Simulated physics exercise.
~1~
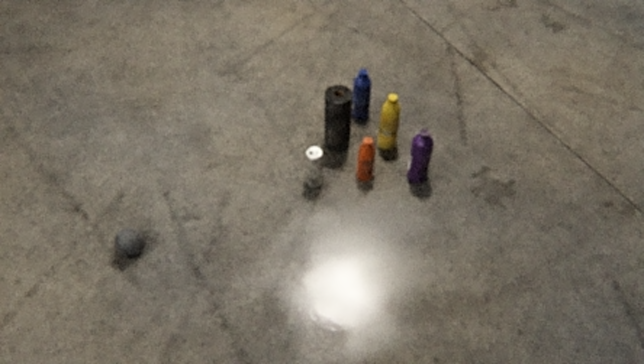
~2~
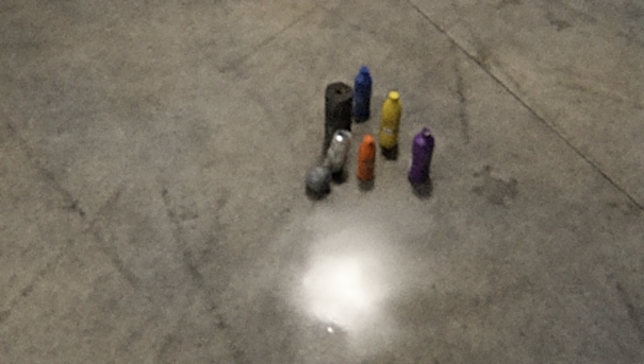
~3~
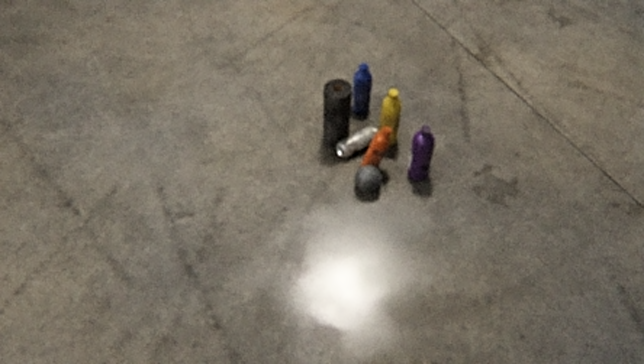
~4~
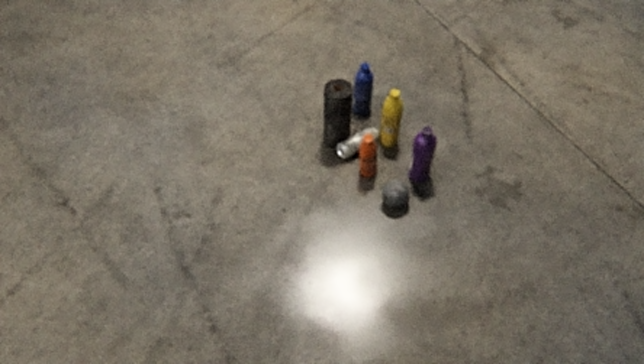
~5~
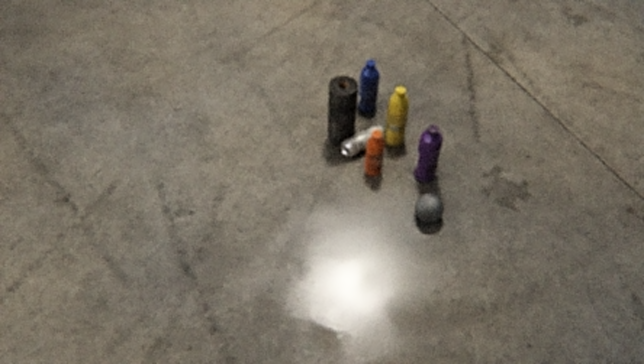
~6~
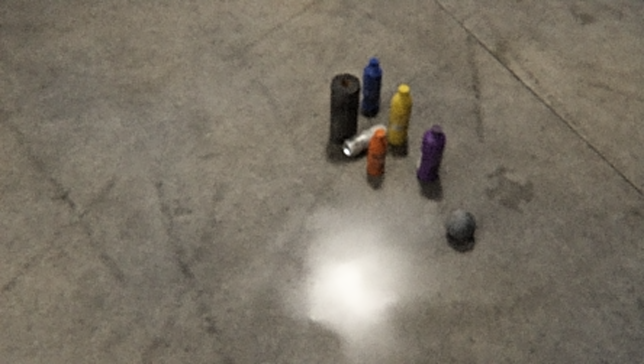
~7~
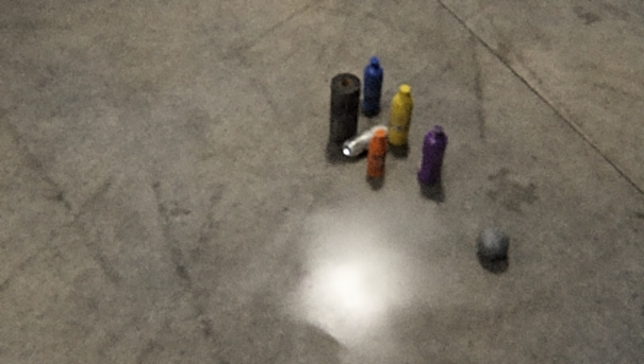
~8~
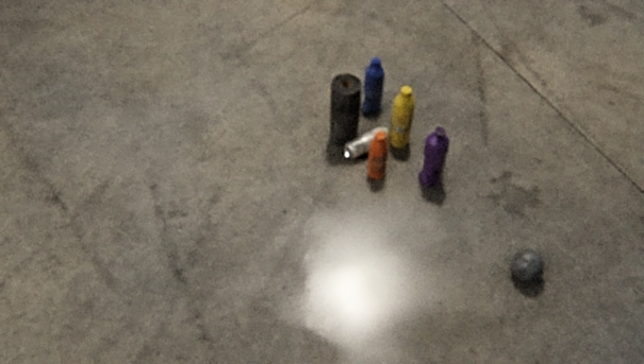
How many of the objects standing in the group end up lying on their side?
One of them ends up on its side, the white can, while the black roll and all the bottles are upright.
